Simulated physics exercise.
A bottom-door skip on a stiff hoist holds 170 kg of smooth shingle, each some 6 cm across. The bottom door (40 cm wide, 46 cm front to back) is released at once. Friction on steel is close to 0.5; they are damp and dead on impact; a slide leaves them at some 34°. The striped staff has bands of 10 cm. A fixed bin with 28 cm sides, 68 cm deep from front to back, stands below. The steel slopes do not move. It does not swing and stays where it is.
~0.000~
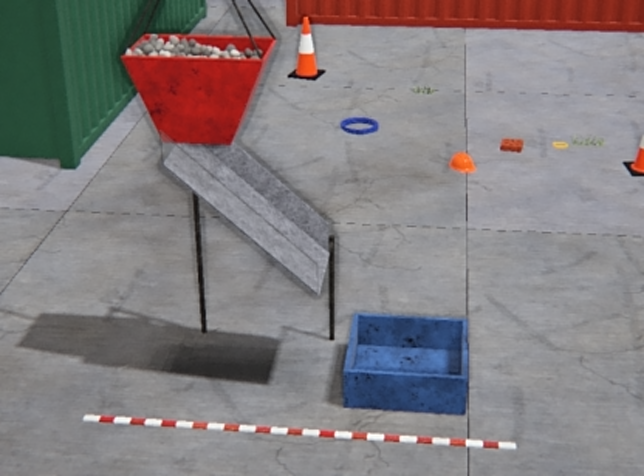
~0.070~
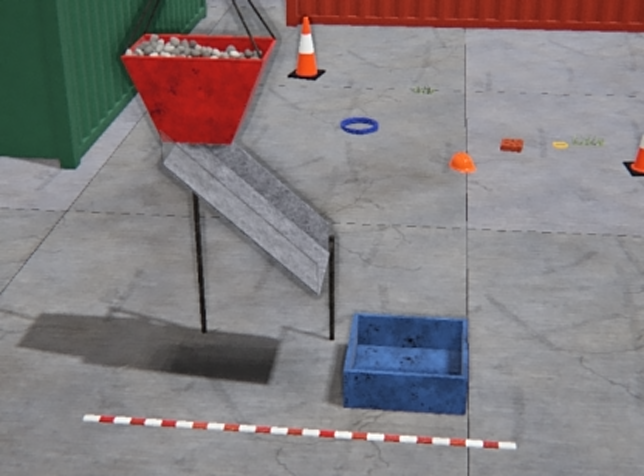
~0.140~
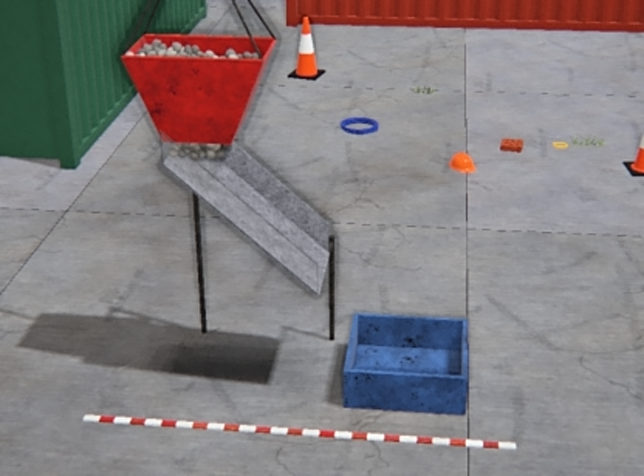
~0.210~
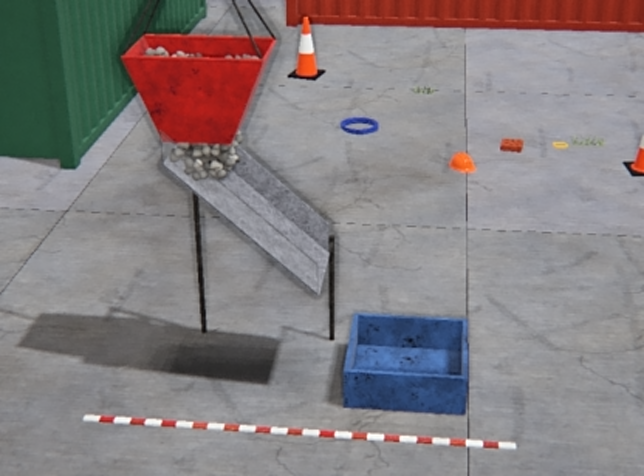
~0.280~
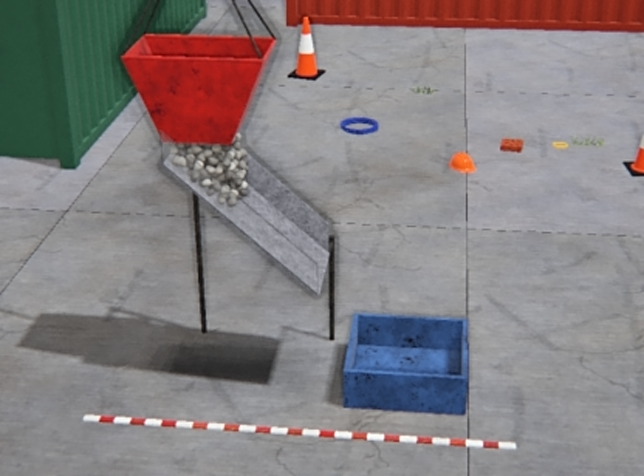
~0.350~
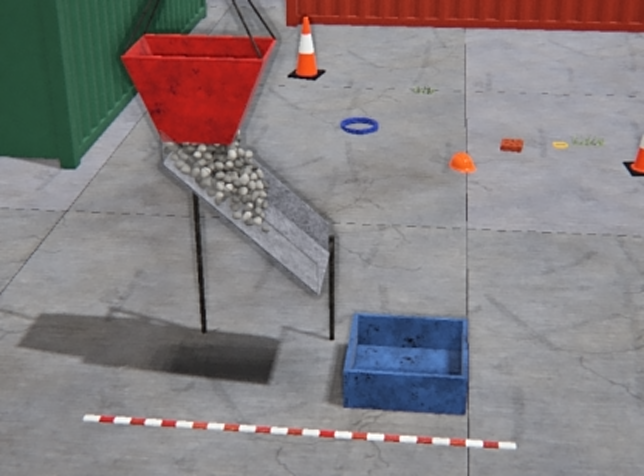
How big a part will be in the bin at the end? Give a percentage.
Close to 98 in a hundred.
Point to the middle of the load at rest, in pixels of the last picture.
Their middle is at about (411, 359).
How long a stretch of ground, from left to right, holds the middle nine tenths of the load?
Roughly 60 cm.
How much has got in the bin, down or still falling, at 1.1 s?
Some 60 per cent.
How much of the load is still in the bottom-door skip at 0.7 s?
It holds some 5 per cent.
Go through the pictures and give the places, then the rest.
The outlet is at (196, 135); nothing has dropped yet, in the first picture.
The outlet is at (196, 135); 4 % is out, in the second picture.
The outlet is at (196, 135); 13 % is out, the lowest stones still above the rim at (212, 145), 161 cm up, in the third picture.
The outlet is at (196, 135); 25 % is out, the lowest stones still above the rim at (218, 164), 148 cm up, in the fourth picture.
The outlet is at (196, 135); 38 % is out, the lowest stones still above the rim at (237, 191), 132 cm up, in the fifth picture.
The outlet is at (196, 135); 50 % is out, the lowest stones still above the rim at (260, 218), 119 cm up, in the sixth picture.
After 0.7 s, 3 % in the bottom-door skip, 73 % on the steel, 15 % falling or lying left of the bin, 8 % falling or lying in the bin; the stones farthest right are at (410, 354).
After 1.1 s, 0 % in the bottom-door skip, 30 % on the steel, 11 % falling or lying left of the bin, 58 % falling or lying in the bin; the stones farthest right are at (458, 365).
After 1.7 s, 0 % in the bottom-door skip, 99 % falling or lying in the bin, 1 % falling or lying beside or right of the bin; the stones farthest right are at (499, 377).
After 2.6 s, 0 % in the bottom-door skip, 98 % falling or lying in the bin, 1 % falling or lying beside or right of the bin; the stones farthest right are at (535, 380).
After 4.5 s, 0 % in the bottom-door skip, 98 % in the bin, 1 % beside or right of the bin; the stones farthest right are at (537, 374).
